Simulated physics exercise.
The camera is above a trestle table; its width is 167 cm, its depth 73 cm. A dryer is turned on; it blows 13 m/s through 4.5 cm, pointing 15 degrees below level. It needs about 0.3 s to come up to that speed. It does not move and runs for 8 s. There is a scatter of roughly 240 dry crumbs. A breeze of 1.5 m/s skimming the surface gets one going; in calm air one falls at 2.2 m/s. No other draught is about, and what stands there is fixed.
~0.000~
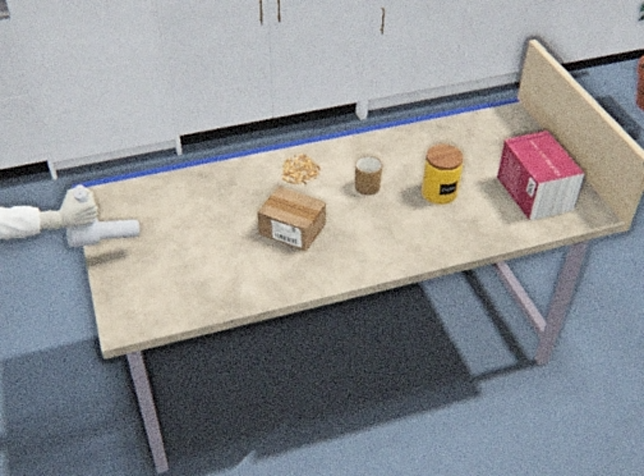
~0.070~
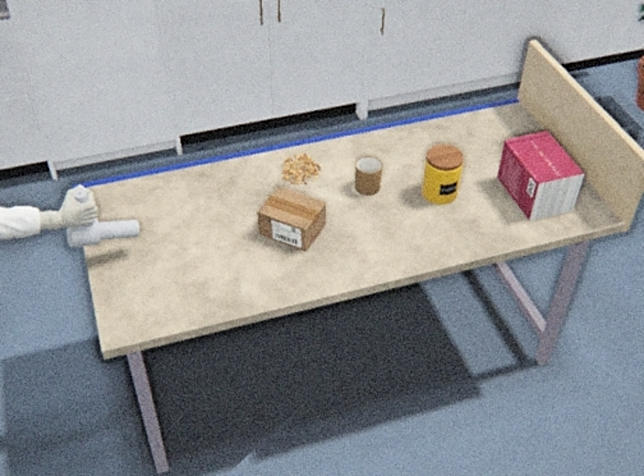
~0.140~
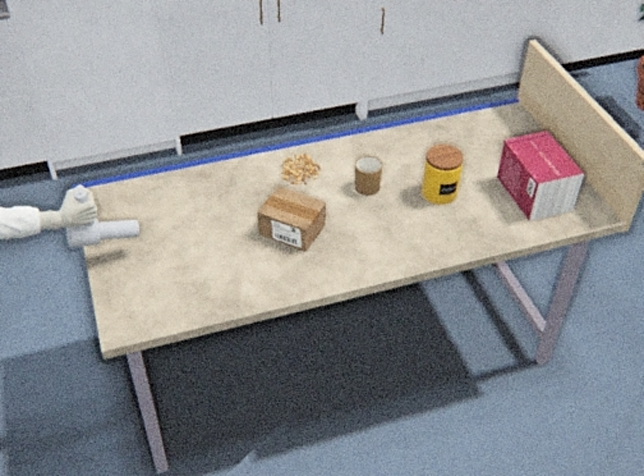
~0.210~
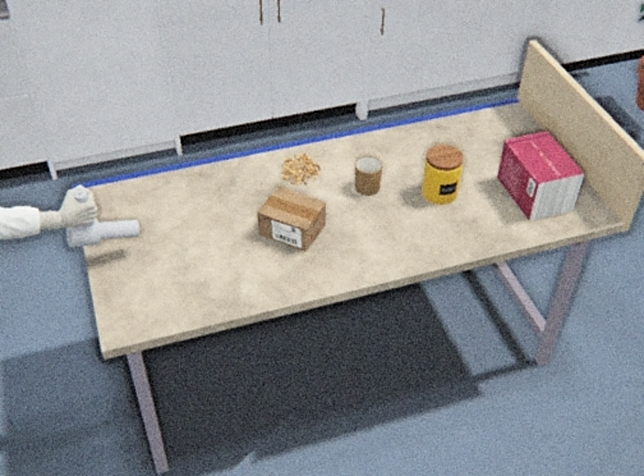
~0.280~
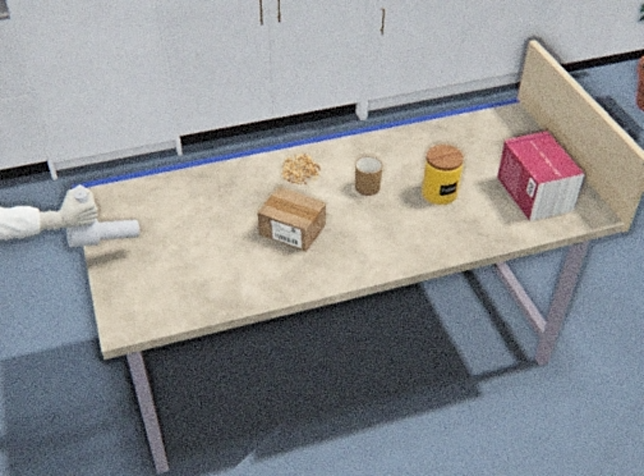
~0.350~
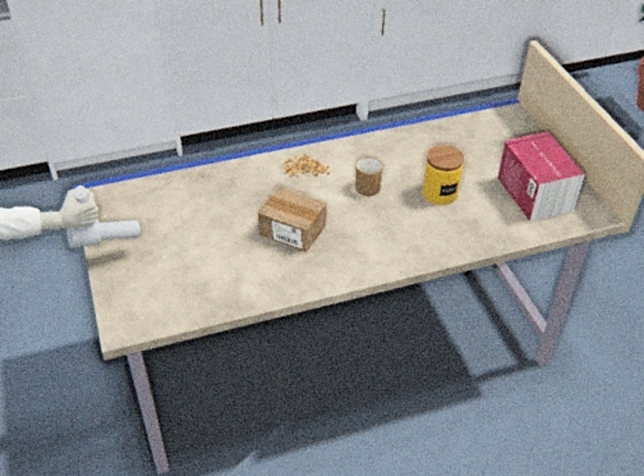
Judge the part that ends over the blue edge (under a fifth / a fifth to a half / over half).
By then above half are over the blue edge.
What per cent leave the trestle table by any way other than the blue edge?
About 0 %.
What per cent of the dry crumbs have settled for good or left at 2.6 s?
Near 100 %.
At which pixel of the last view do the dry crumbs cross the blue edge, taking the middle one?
At about (407, 121).
After 1.6 s, 100 % are over the blue edge; 100 % have settled or left.
After 2.6 s, 100 % are over the blue edge; 100 % have settled or left.
After 4.4 s, 100 % are over the blue edge; 100 % have settled or left.
After 8.0 s, at the end, 100 % are over the blue edge.
